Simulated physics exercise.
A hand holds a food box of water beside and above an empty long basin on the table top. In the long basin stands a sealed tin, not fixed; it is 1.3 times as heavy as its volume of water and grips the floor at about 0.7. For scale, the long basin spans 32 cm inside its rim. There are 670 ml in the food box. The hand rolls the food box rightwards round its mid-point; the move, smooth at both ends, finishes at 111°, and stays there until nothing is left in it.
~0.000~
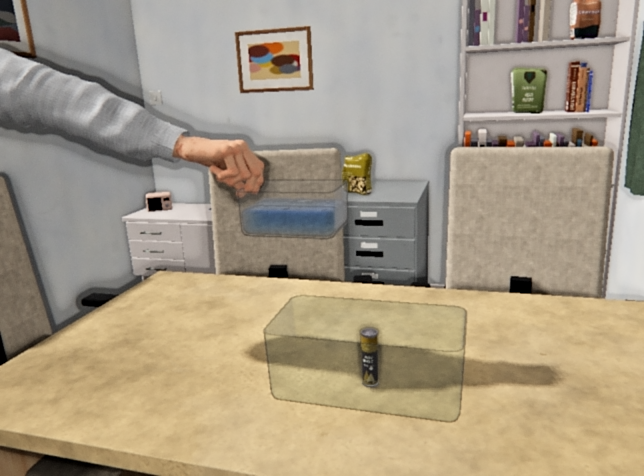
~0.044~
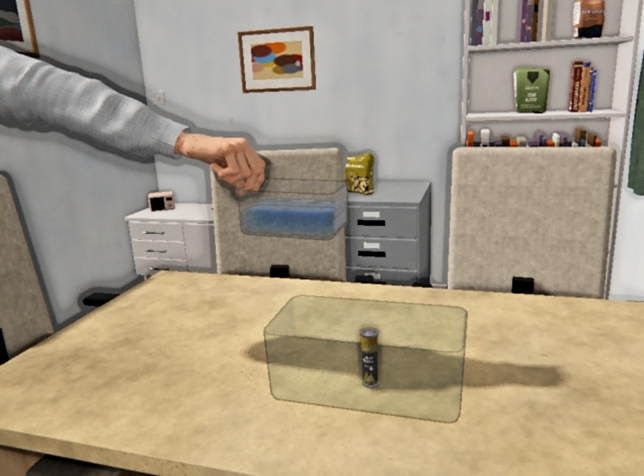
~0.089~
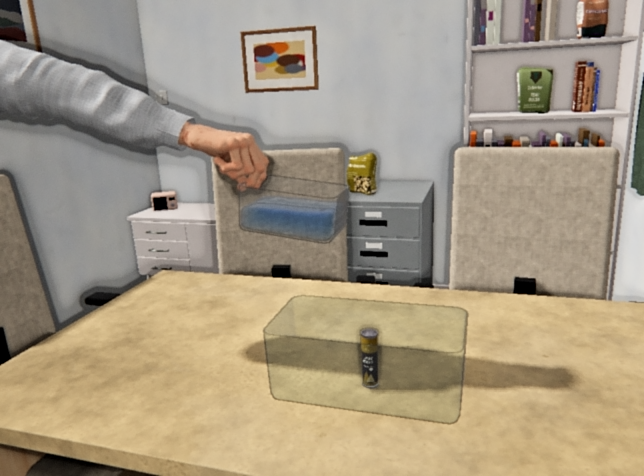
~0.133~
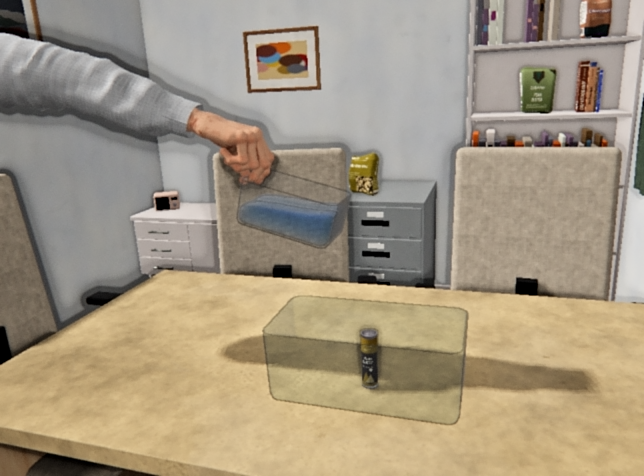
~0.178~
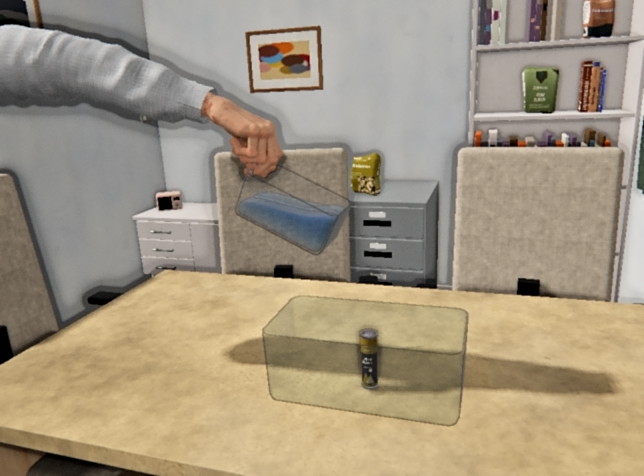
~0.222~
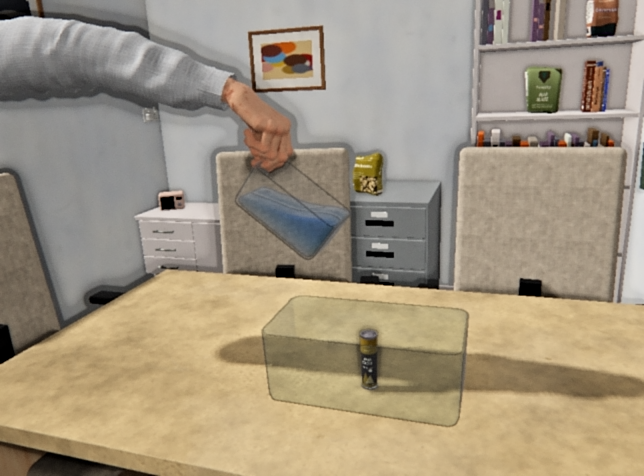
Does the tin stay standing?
The tin keeps standing.
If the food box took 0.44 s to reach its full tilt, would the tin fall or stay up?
Then it remains upright.
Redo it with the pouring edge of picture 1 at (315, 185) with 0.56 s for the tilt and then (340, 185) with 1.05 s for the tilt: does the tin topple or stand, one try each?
First it topples; then it stays up.
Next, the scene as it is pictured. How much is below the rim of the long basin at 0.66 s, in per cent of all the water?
Near 92 in a hundred.
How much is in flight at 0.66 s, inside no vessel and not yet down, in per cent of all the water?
Near 7 in a hundred.
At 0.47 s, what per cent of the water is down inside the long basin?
Near 22 in a hundred.
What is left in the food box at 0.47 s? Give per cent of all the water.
Some 14 per cent.
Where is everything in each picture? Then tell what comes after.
It leans 0°; its right rim is at (340, 187); the water meets the walls at (253, 204) and (341, 206); the long basin's rim runs from (279, 314) to (465, 329); the tin's top is at (369, 334), in the first picture.
It leans 2°; its right rim is at (341, 189); the water meets the walls at (253, 203) and (341, 206), in the second picture.
It leans 7°; its right rim is at (343, 193); the water meets the walls at (253, 202) and (341, 208), in the third picture.
It leans 15°; its right rim is at (344, 200); the water meets the walls at (252, 200) and (341, 210), in the fourth picture.
It leans 25°; its right rim is at (344, 210); the water meets the walls at (251, 196) and (342, 212), in the fifth picture.
It leans 38°; its right rim is at (343, 221); the water meets the walls at (251, 191) and (345, 215), in the sixth picture.
By 0.47 s the tilt is 105° and 13 per cent is still to pour; the tin stands where it began.
By 0.66 s the tilt is 111° and 2 per cent is still to pour; the tin stands where it began.
By 0.85 s the tilt is 111° and 0 per cent is still to pour; the tin stands where it began.
By 1.06 s the tilt is 111° and 0 per cent is still to pour; the tin stands where it began.
At rest the tin stands where it began.
